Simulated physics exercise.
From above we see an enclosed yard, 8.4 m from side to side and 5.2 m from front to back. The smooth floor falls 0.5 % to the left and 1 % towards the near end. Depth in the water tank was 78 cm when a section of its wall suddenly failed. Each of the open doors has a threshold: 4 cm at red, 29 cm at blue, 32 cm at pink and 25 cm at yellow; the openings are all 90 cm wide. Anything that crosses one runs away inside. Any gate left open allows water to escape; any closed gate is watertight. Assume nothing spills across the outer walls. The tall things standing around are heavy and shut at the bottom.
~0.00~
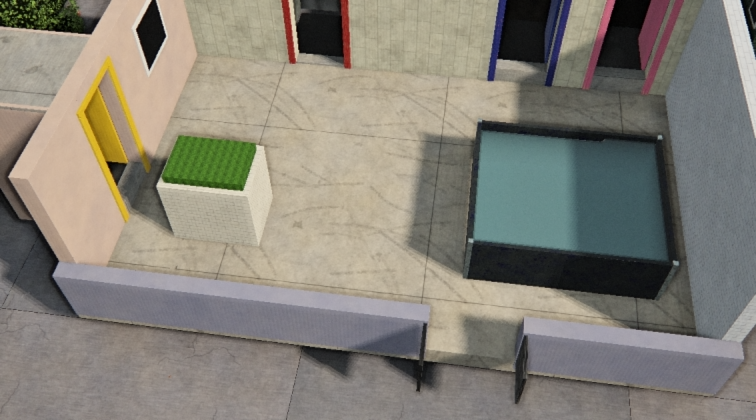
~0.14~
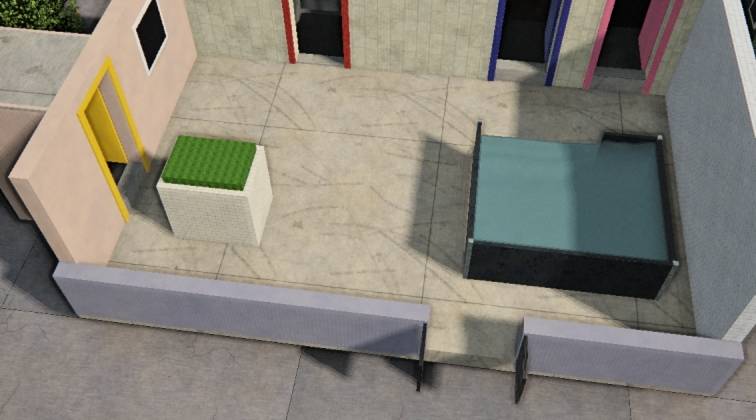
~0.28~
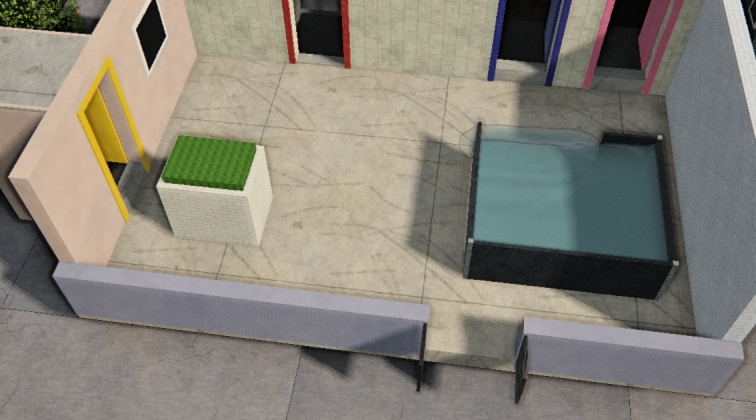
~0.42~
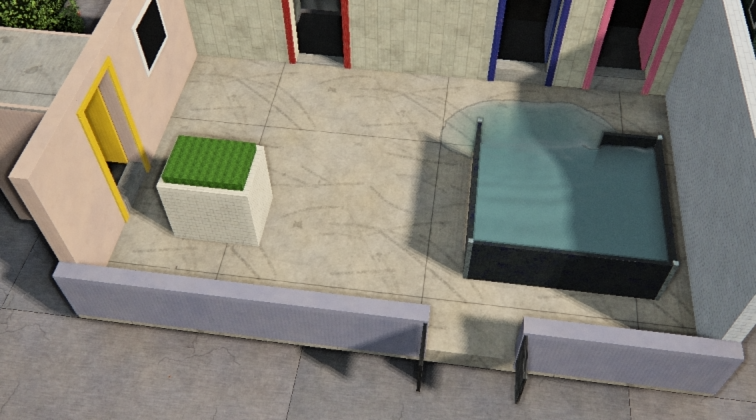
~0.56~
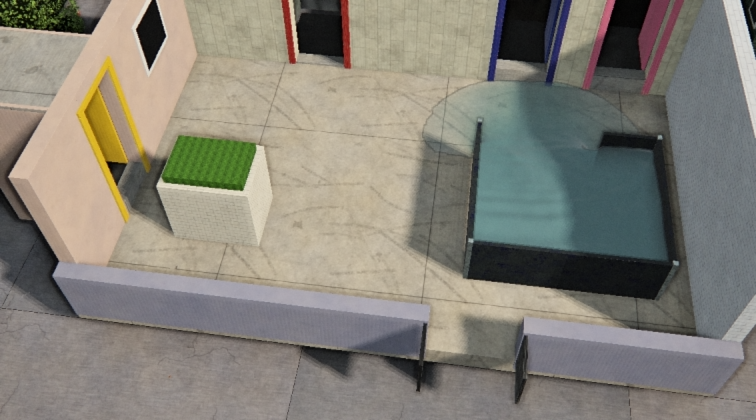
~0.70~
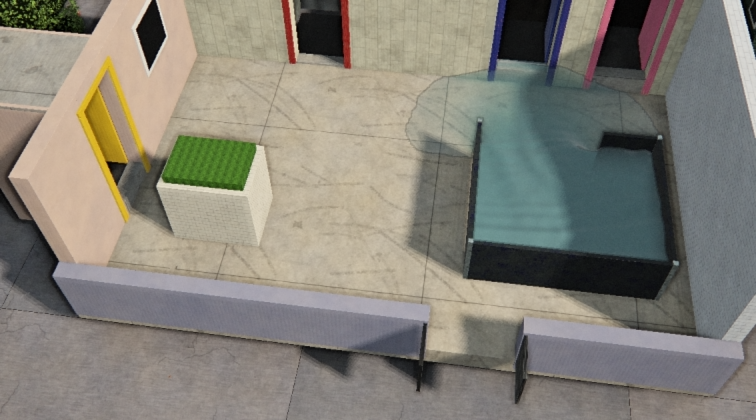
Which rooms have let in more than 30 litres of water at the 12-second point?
Result: Red door: Past the set amount. Blue door: Past the set amount. Pink door: Under the set amount. Yellow door: Under the set amount.
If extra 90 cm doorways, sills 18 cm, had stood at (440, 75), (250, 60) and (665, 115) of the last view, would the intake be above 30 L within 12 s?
In that order: Beyond it, short of it, beyond it.
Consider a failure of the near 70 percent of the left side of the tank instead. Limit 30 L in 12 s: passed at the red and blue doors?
Here's how it goes: Red exceeds it, blue falls short.
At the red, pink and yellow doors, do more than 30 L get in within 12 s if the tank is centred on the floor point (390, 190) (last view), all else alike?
Checking each door against the limit: Red tops it, pink does not exceed it, yellow does not exceed it.
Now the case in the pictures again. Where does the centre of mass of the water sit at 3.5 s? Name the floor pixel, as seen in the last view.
(487, 160).
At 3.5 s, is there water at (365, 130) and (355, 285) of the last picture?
I'd call them drenched and then spared.
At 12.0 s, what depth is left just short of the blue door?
I'd put it at around 10.0 cm deep.
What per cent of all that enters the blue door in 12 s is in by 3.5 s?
Estimate: Around 100 per cent.
After 1.4 s water covers 20 % of the floor and is deepest (54 cm) near (521, 88); red door not reached, blue door 54 cm at the sill, 84 L in, pink door 29 cm at the sill, 0 L in, yellow door not reached.
After 2.2 s water covers 30 % of the floor and is deepest (48 cm) near (511, 87); red door 9 cm at the sill, 0 L in, blue door 49 cm at the sill, 199 L in, pink door 26 cm at the sill, 1 L in, yellow door not reached.
After 3.5 s water covers 60 % of the floor and is deepest (38 cm) near (689, 364); red door 8 cm at the sill, 13 L in, blue door 29 cm at the sill, 262 L in, pink door 23 cm at the sill, 3 L in, yellow door 9 cm at the sill, 0 L in.
After 7.0 s water covers 90 % of the floor and is deepest (24 cm) near (96, 293); red door 5 cm at the sill, 26 L in, blue door 14 cm at the sill, 264 L in, pink door 12 cm at the sill, 3 L in, yellow door 14 cm at the sill, 0 L in.
After 12.0 s water covers 100 % of the floor and is deepest (17 cm) near (96, 293); red door 11 cm at the sill, 90 L in, blue door 10 cm at the sill, 264 L in, pink door 7 cm at the sill, 3 L in, yellow door 11 cm at the sill, 0 L in.
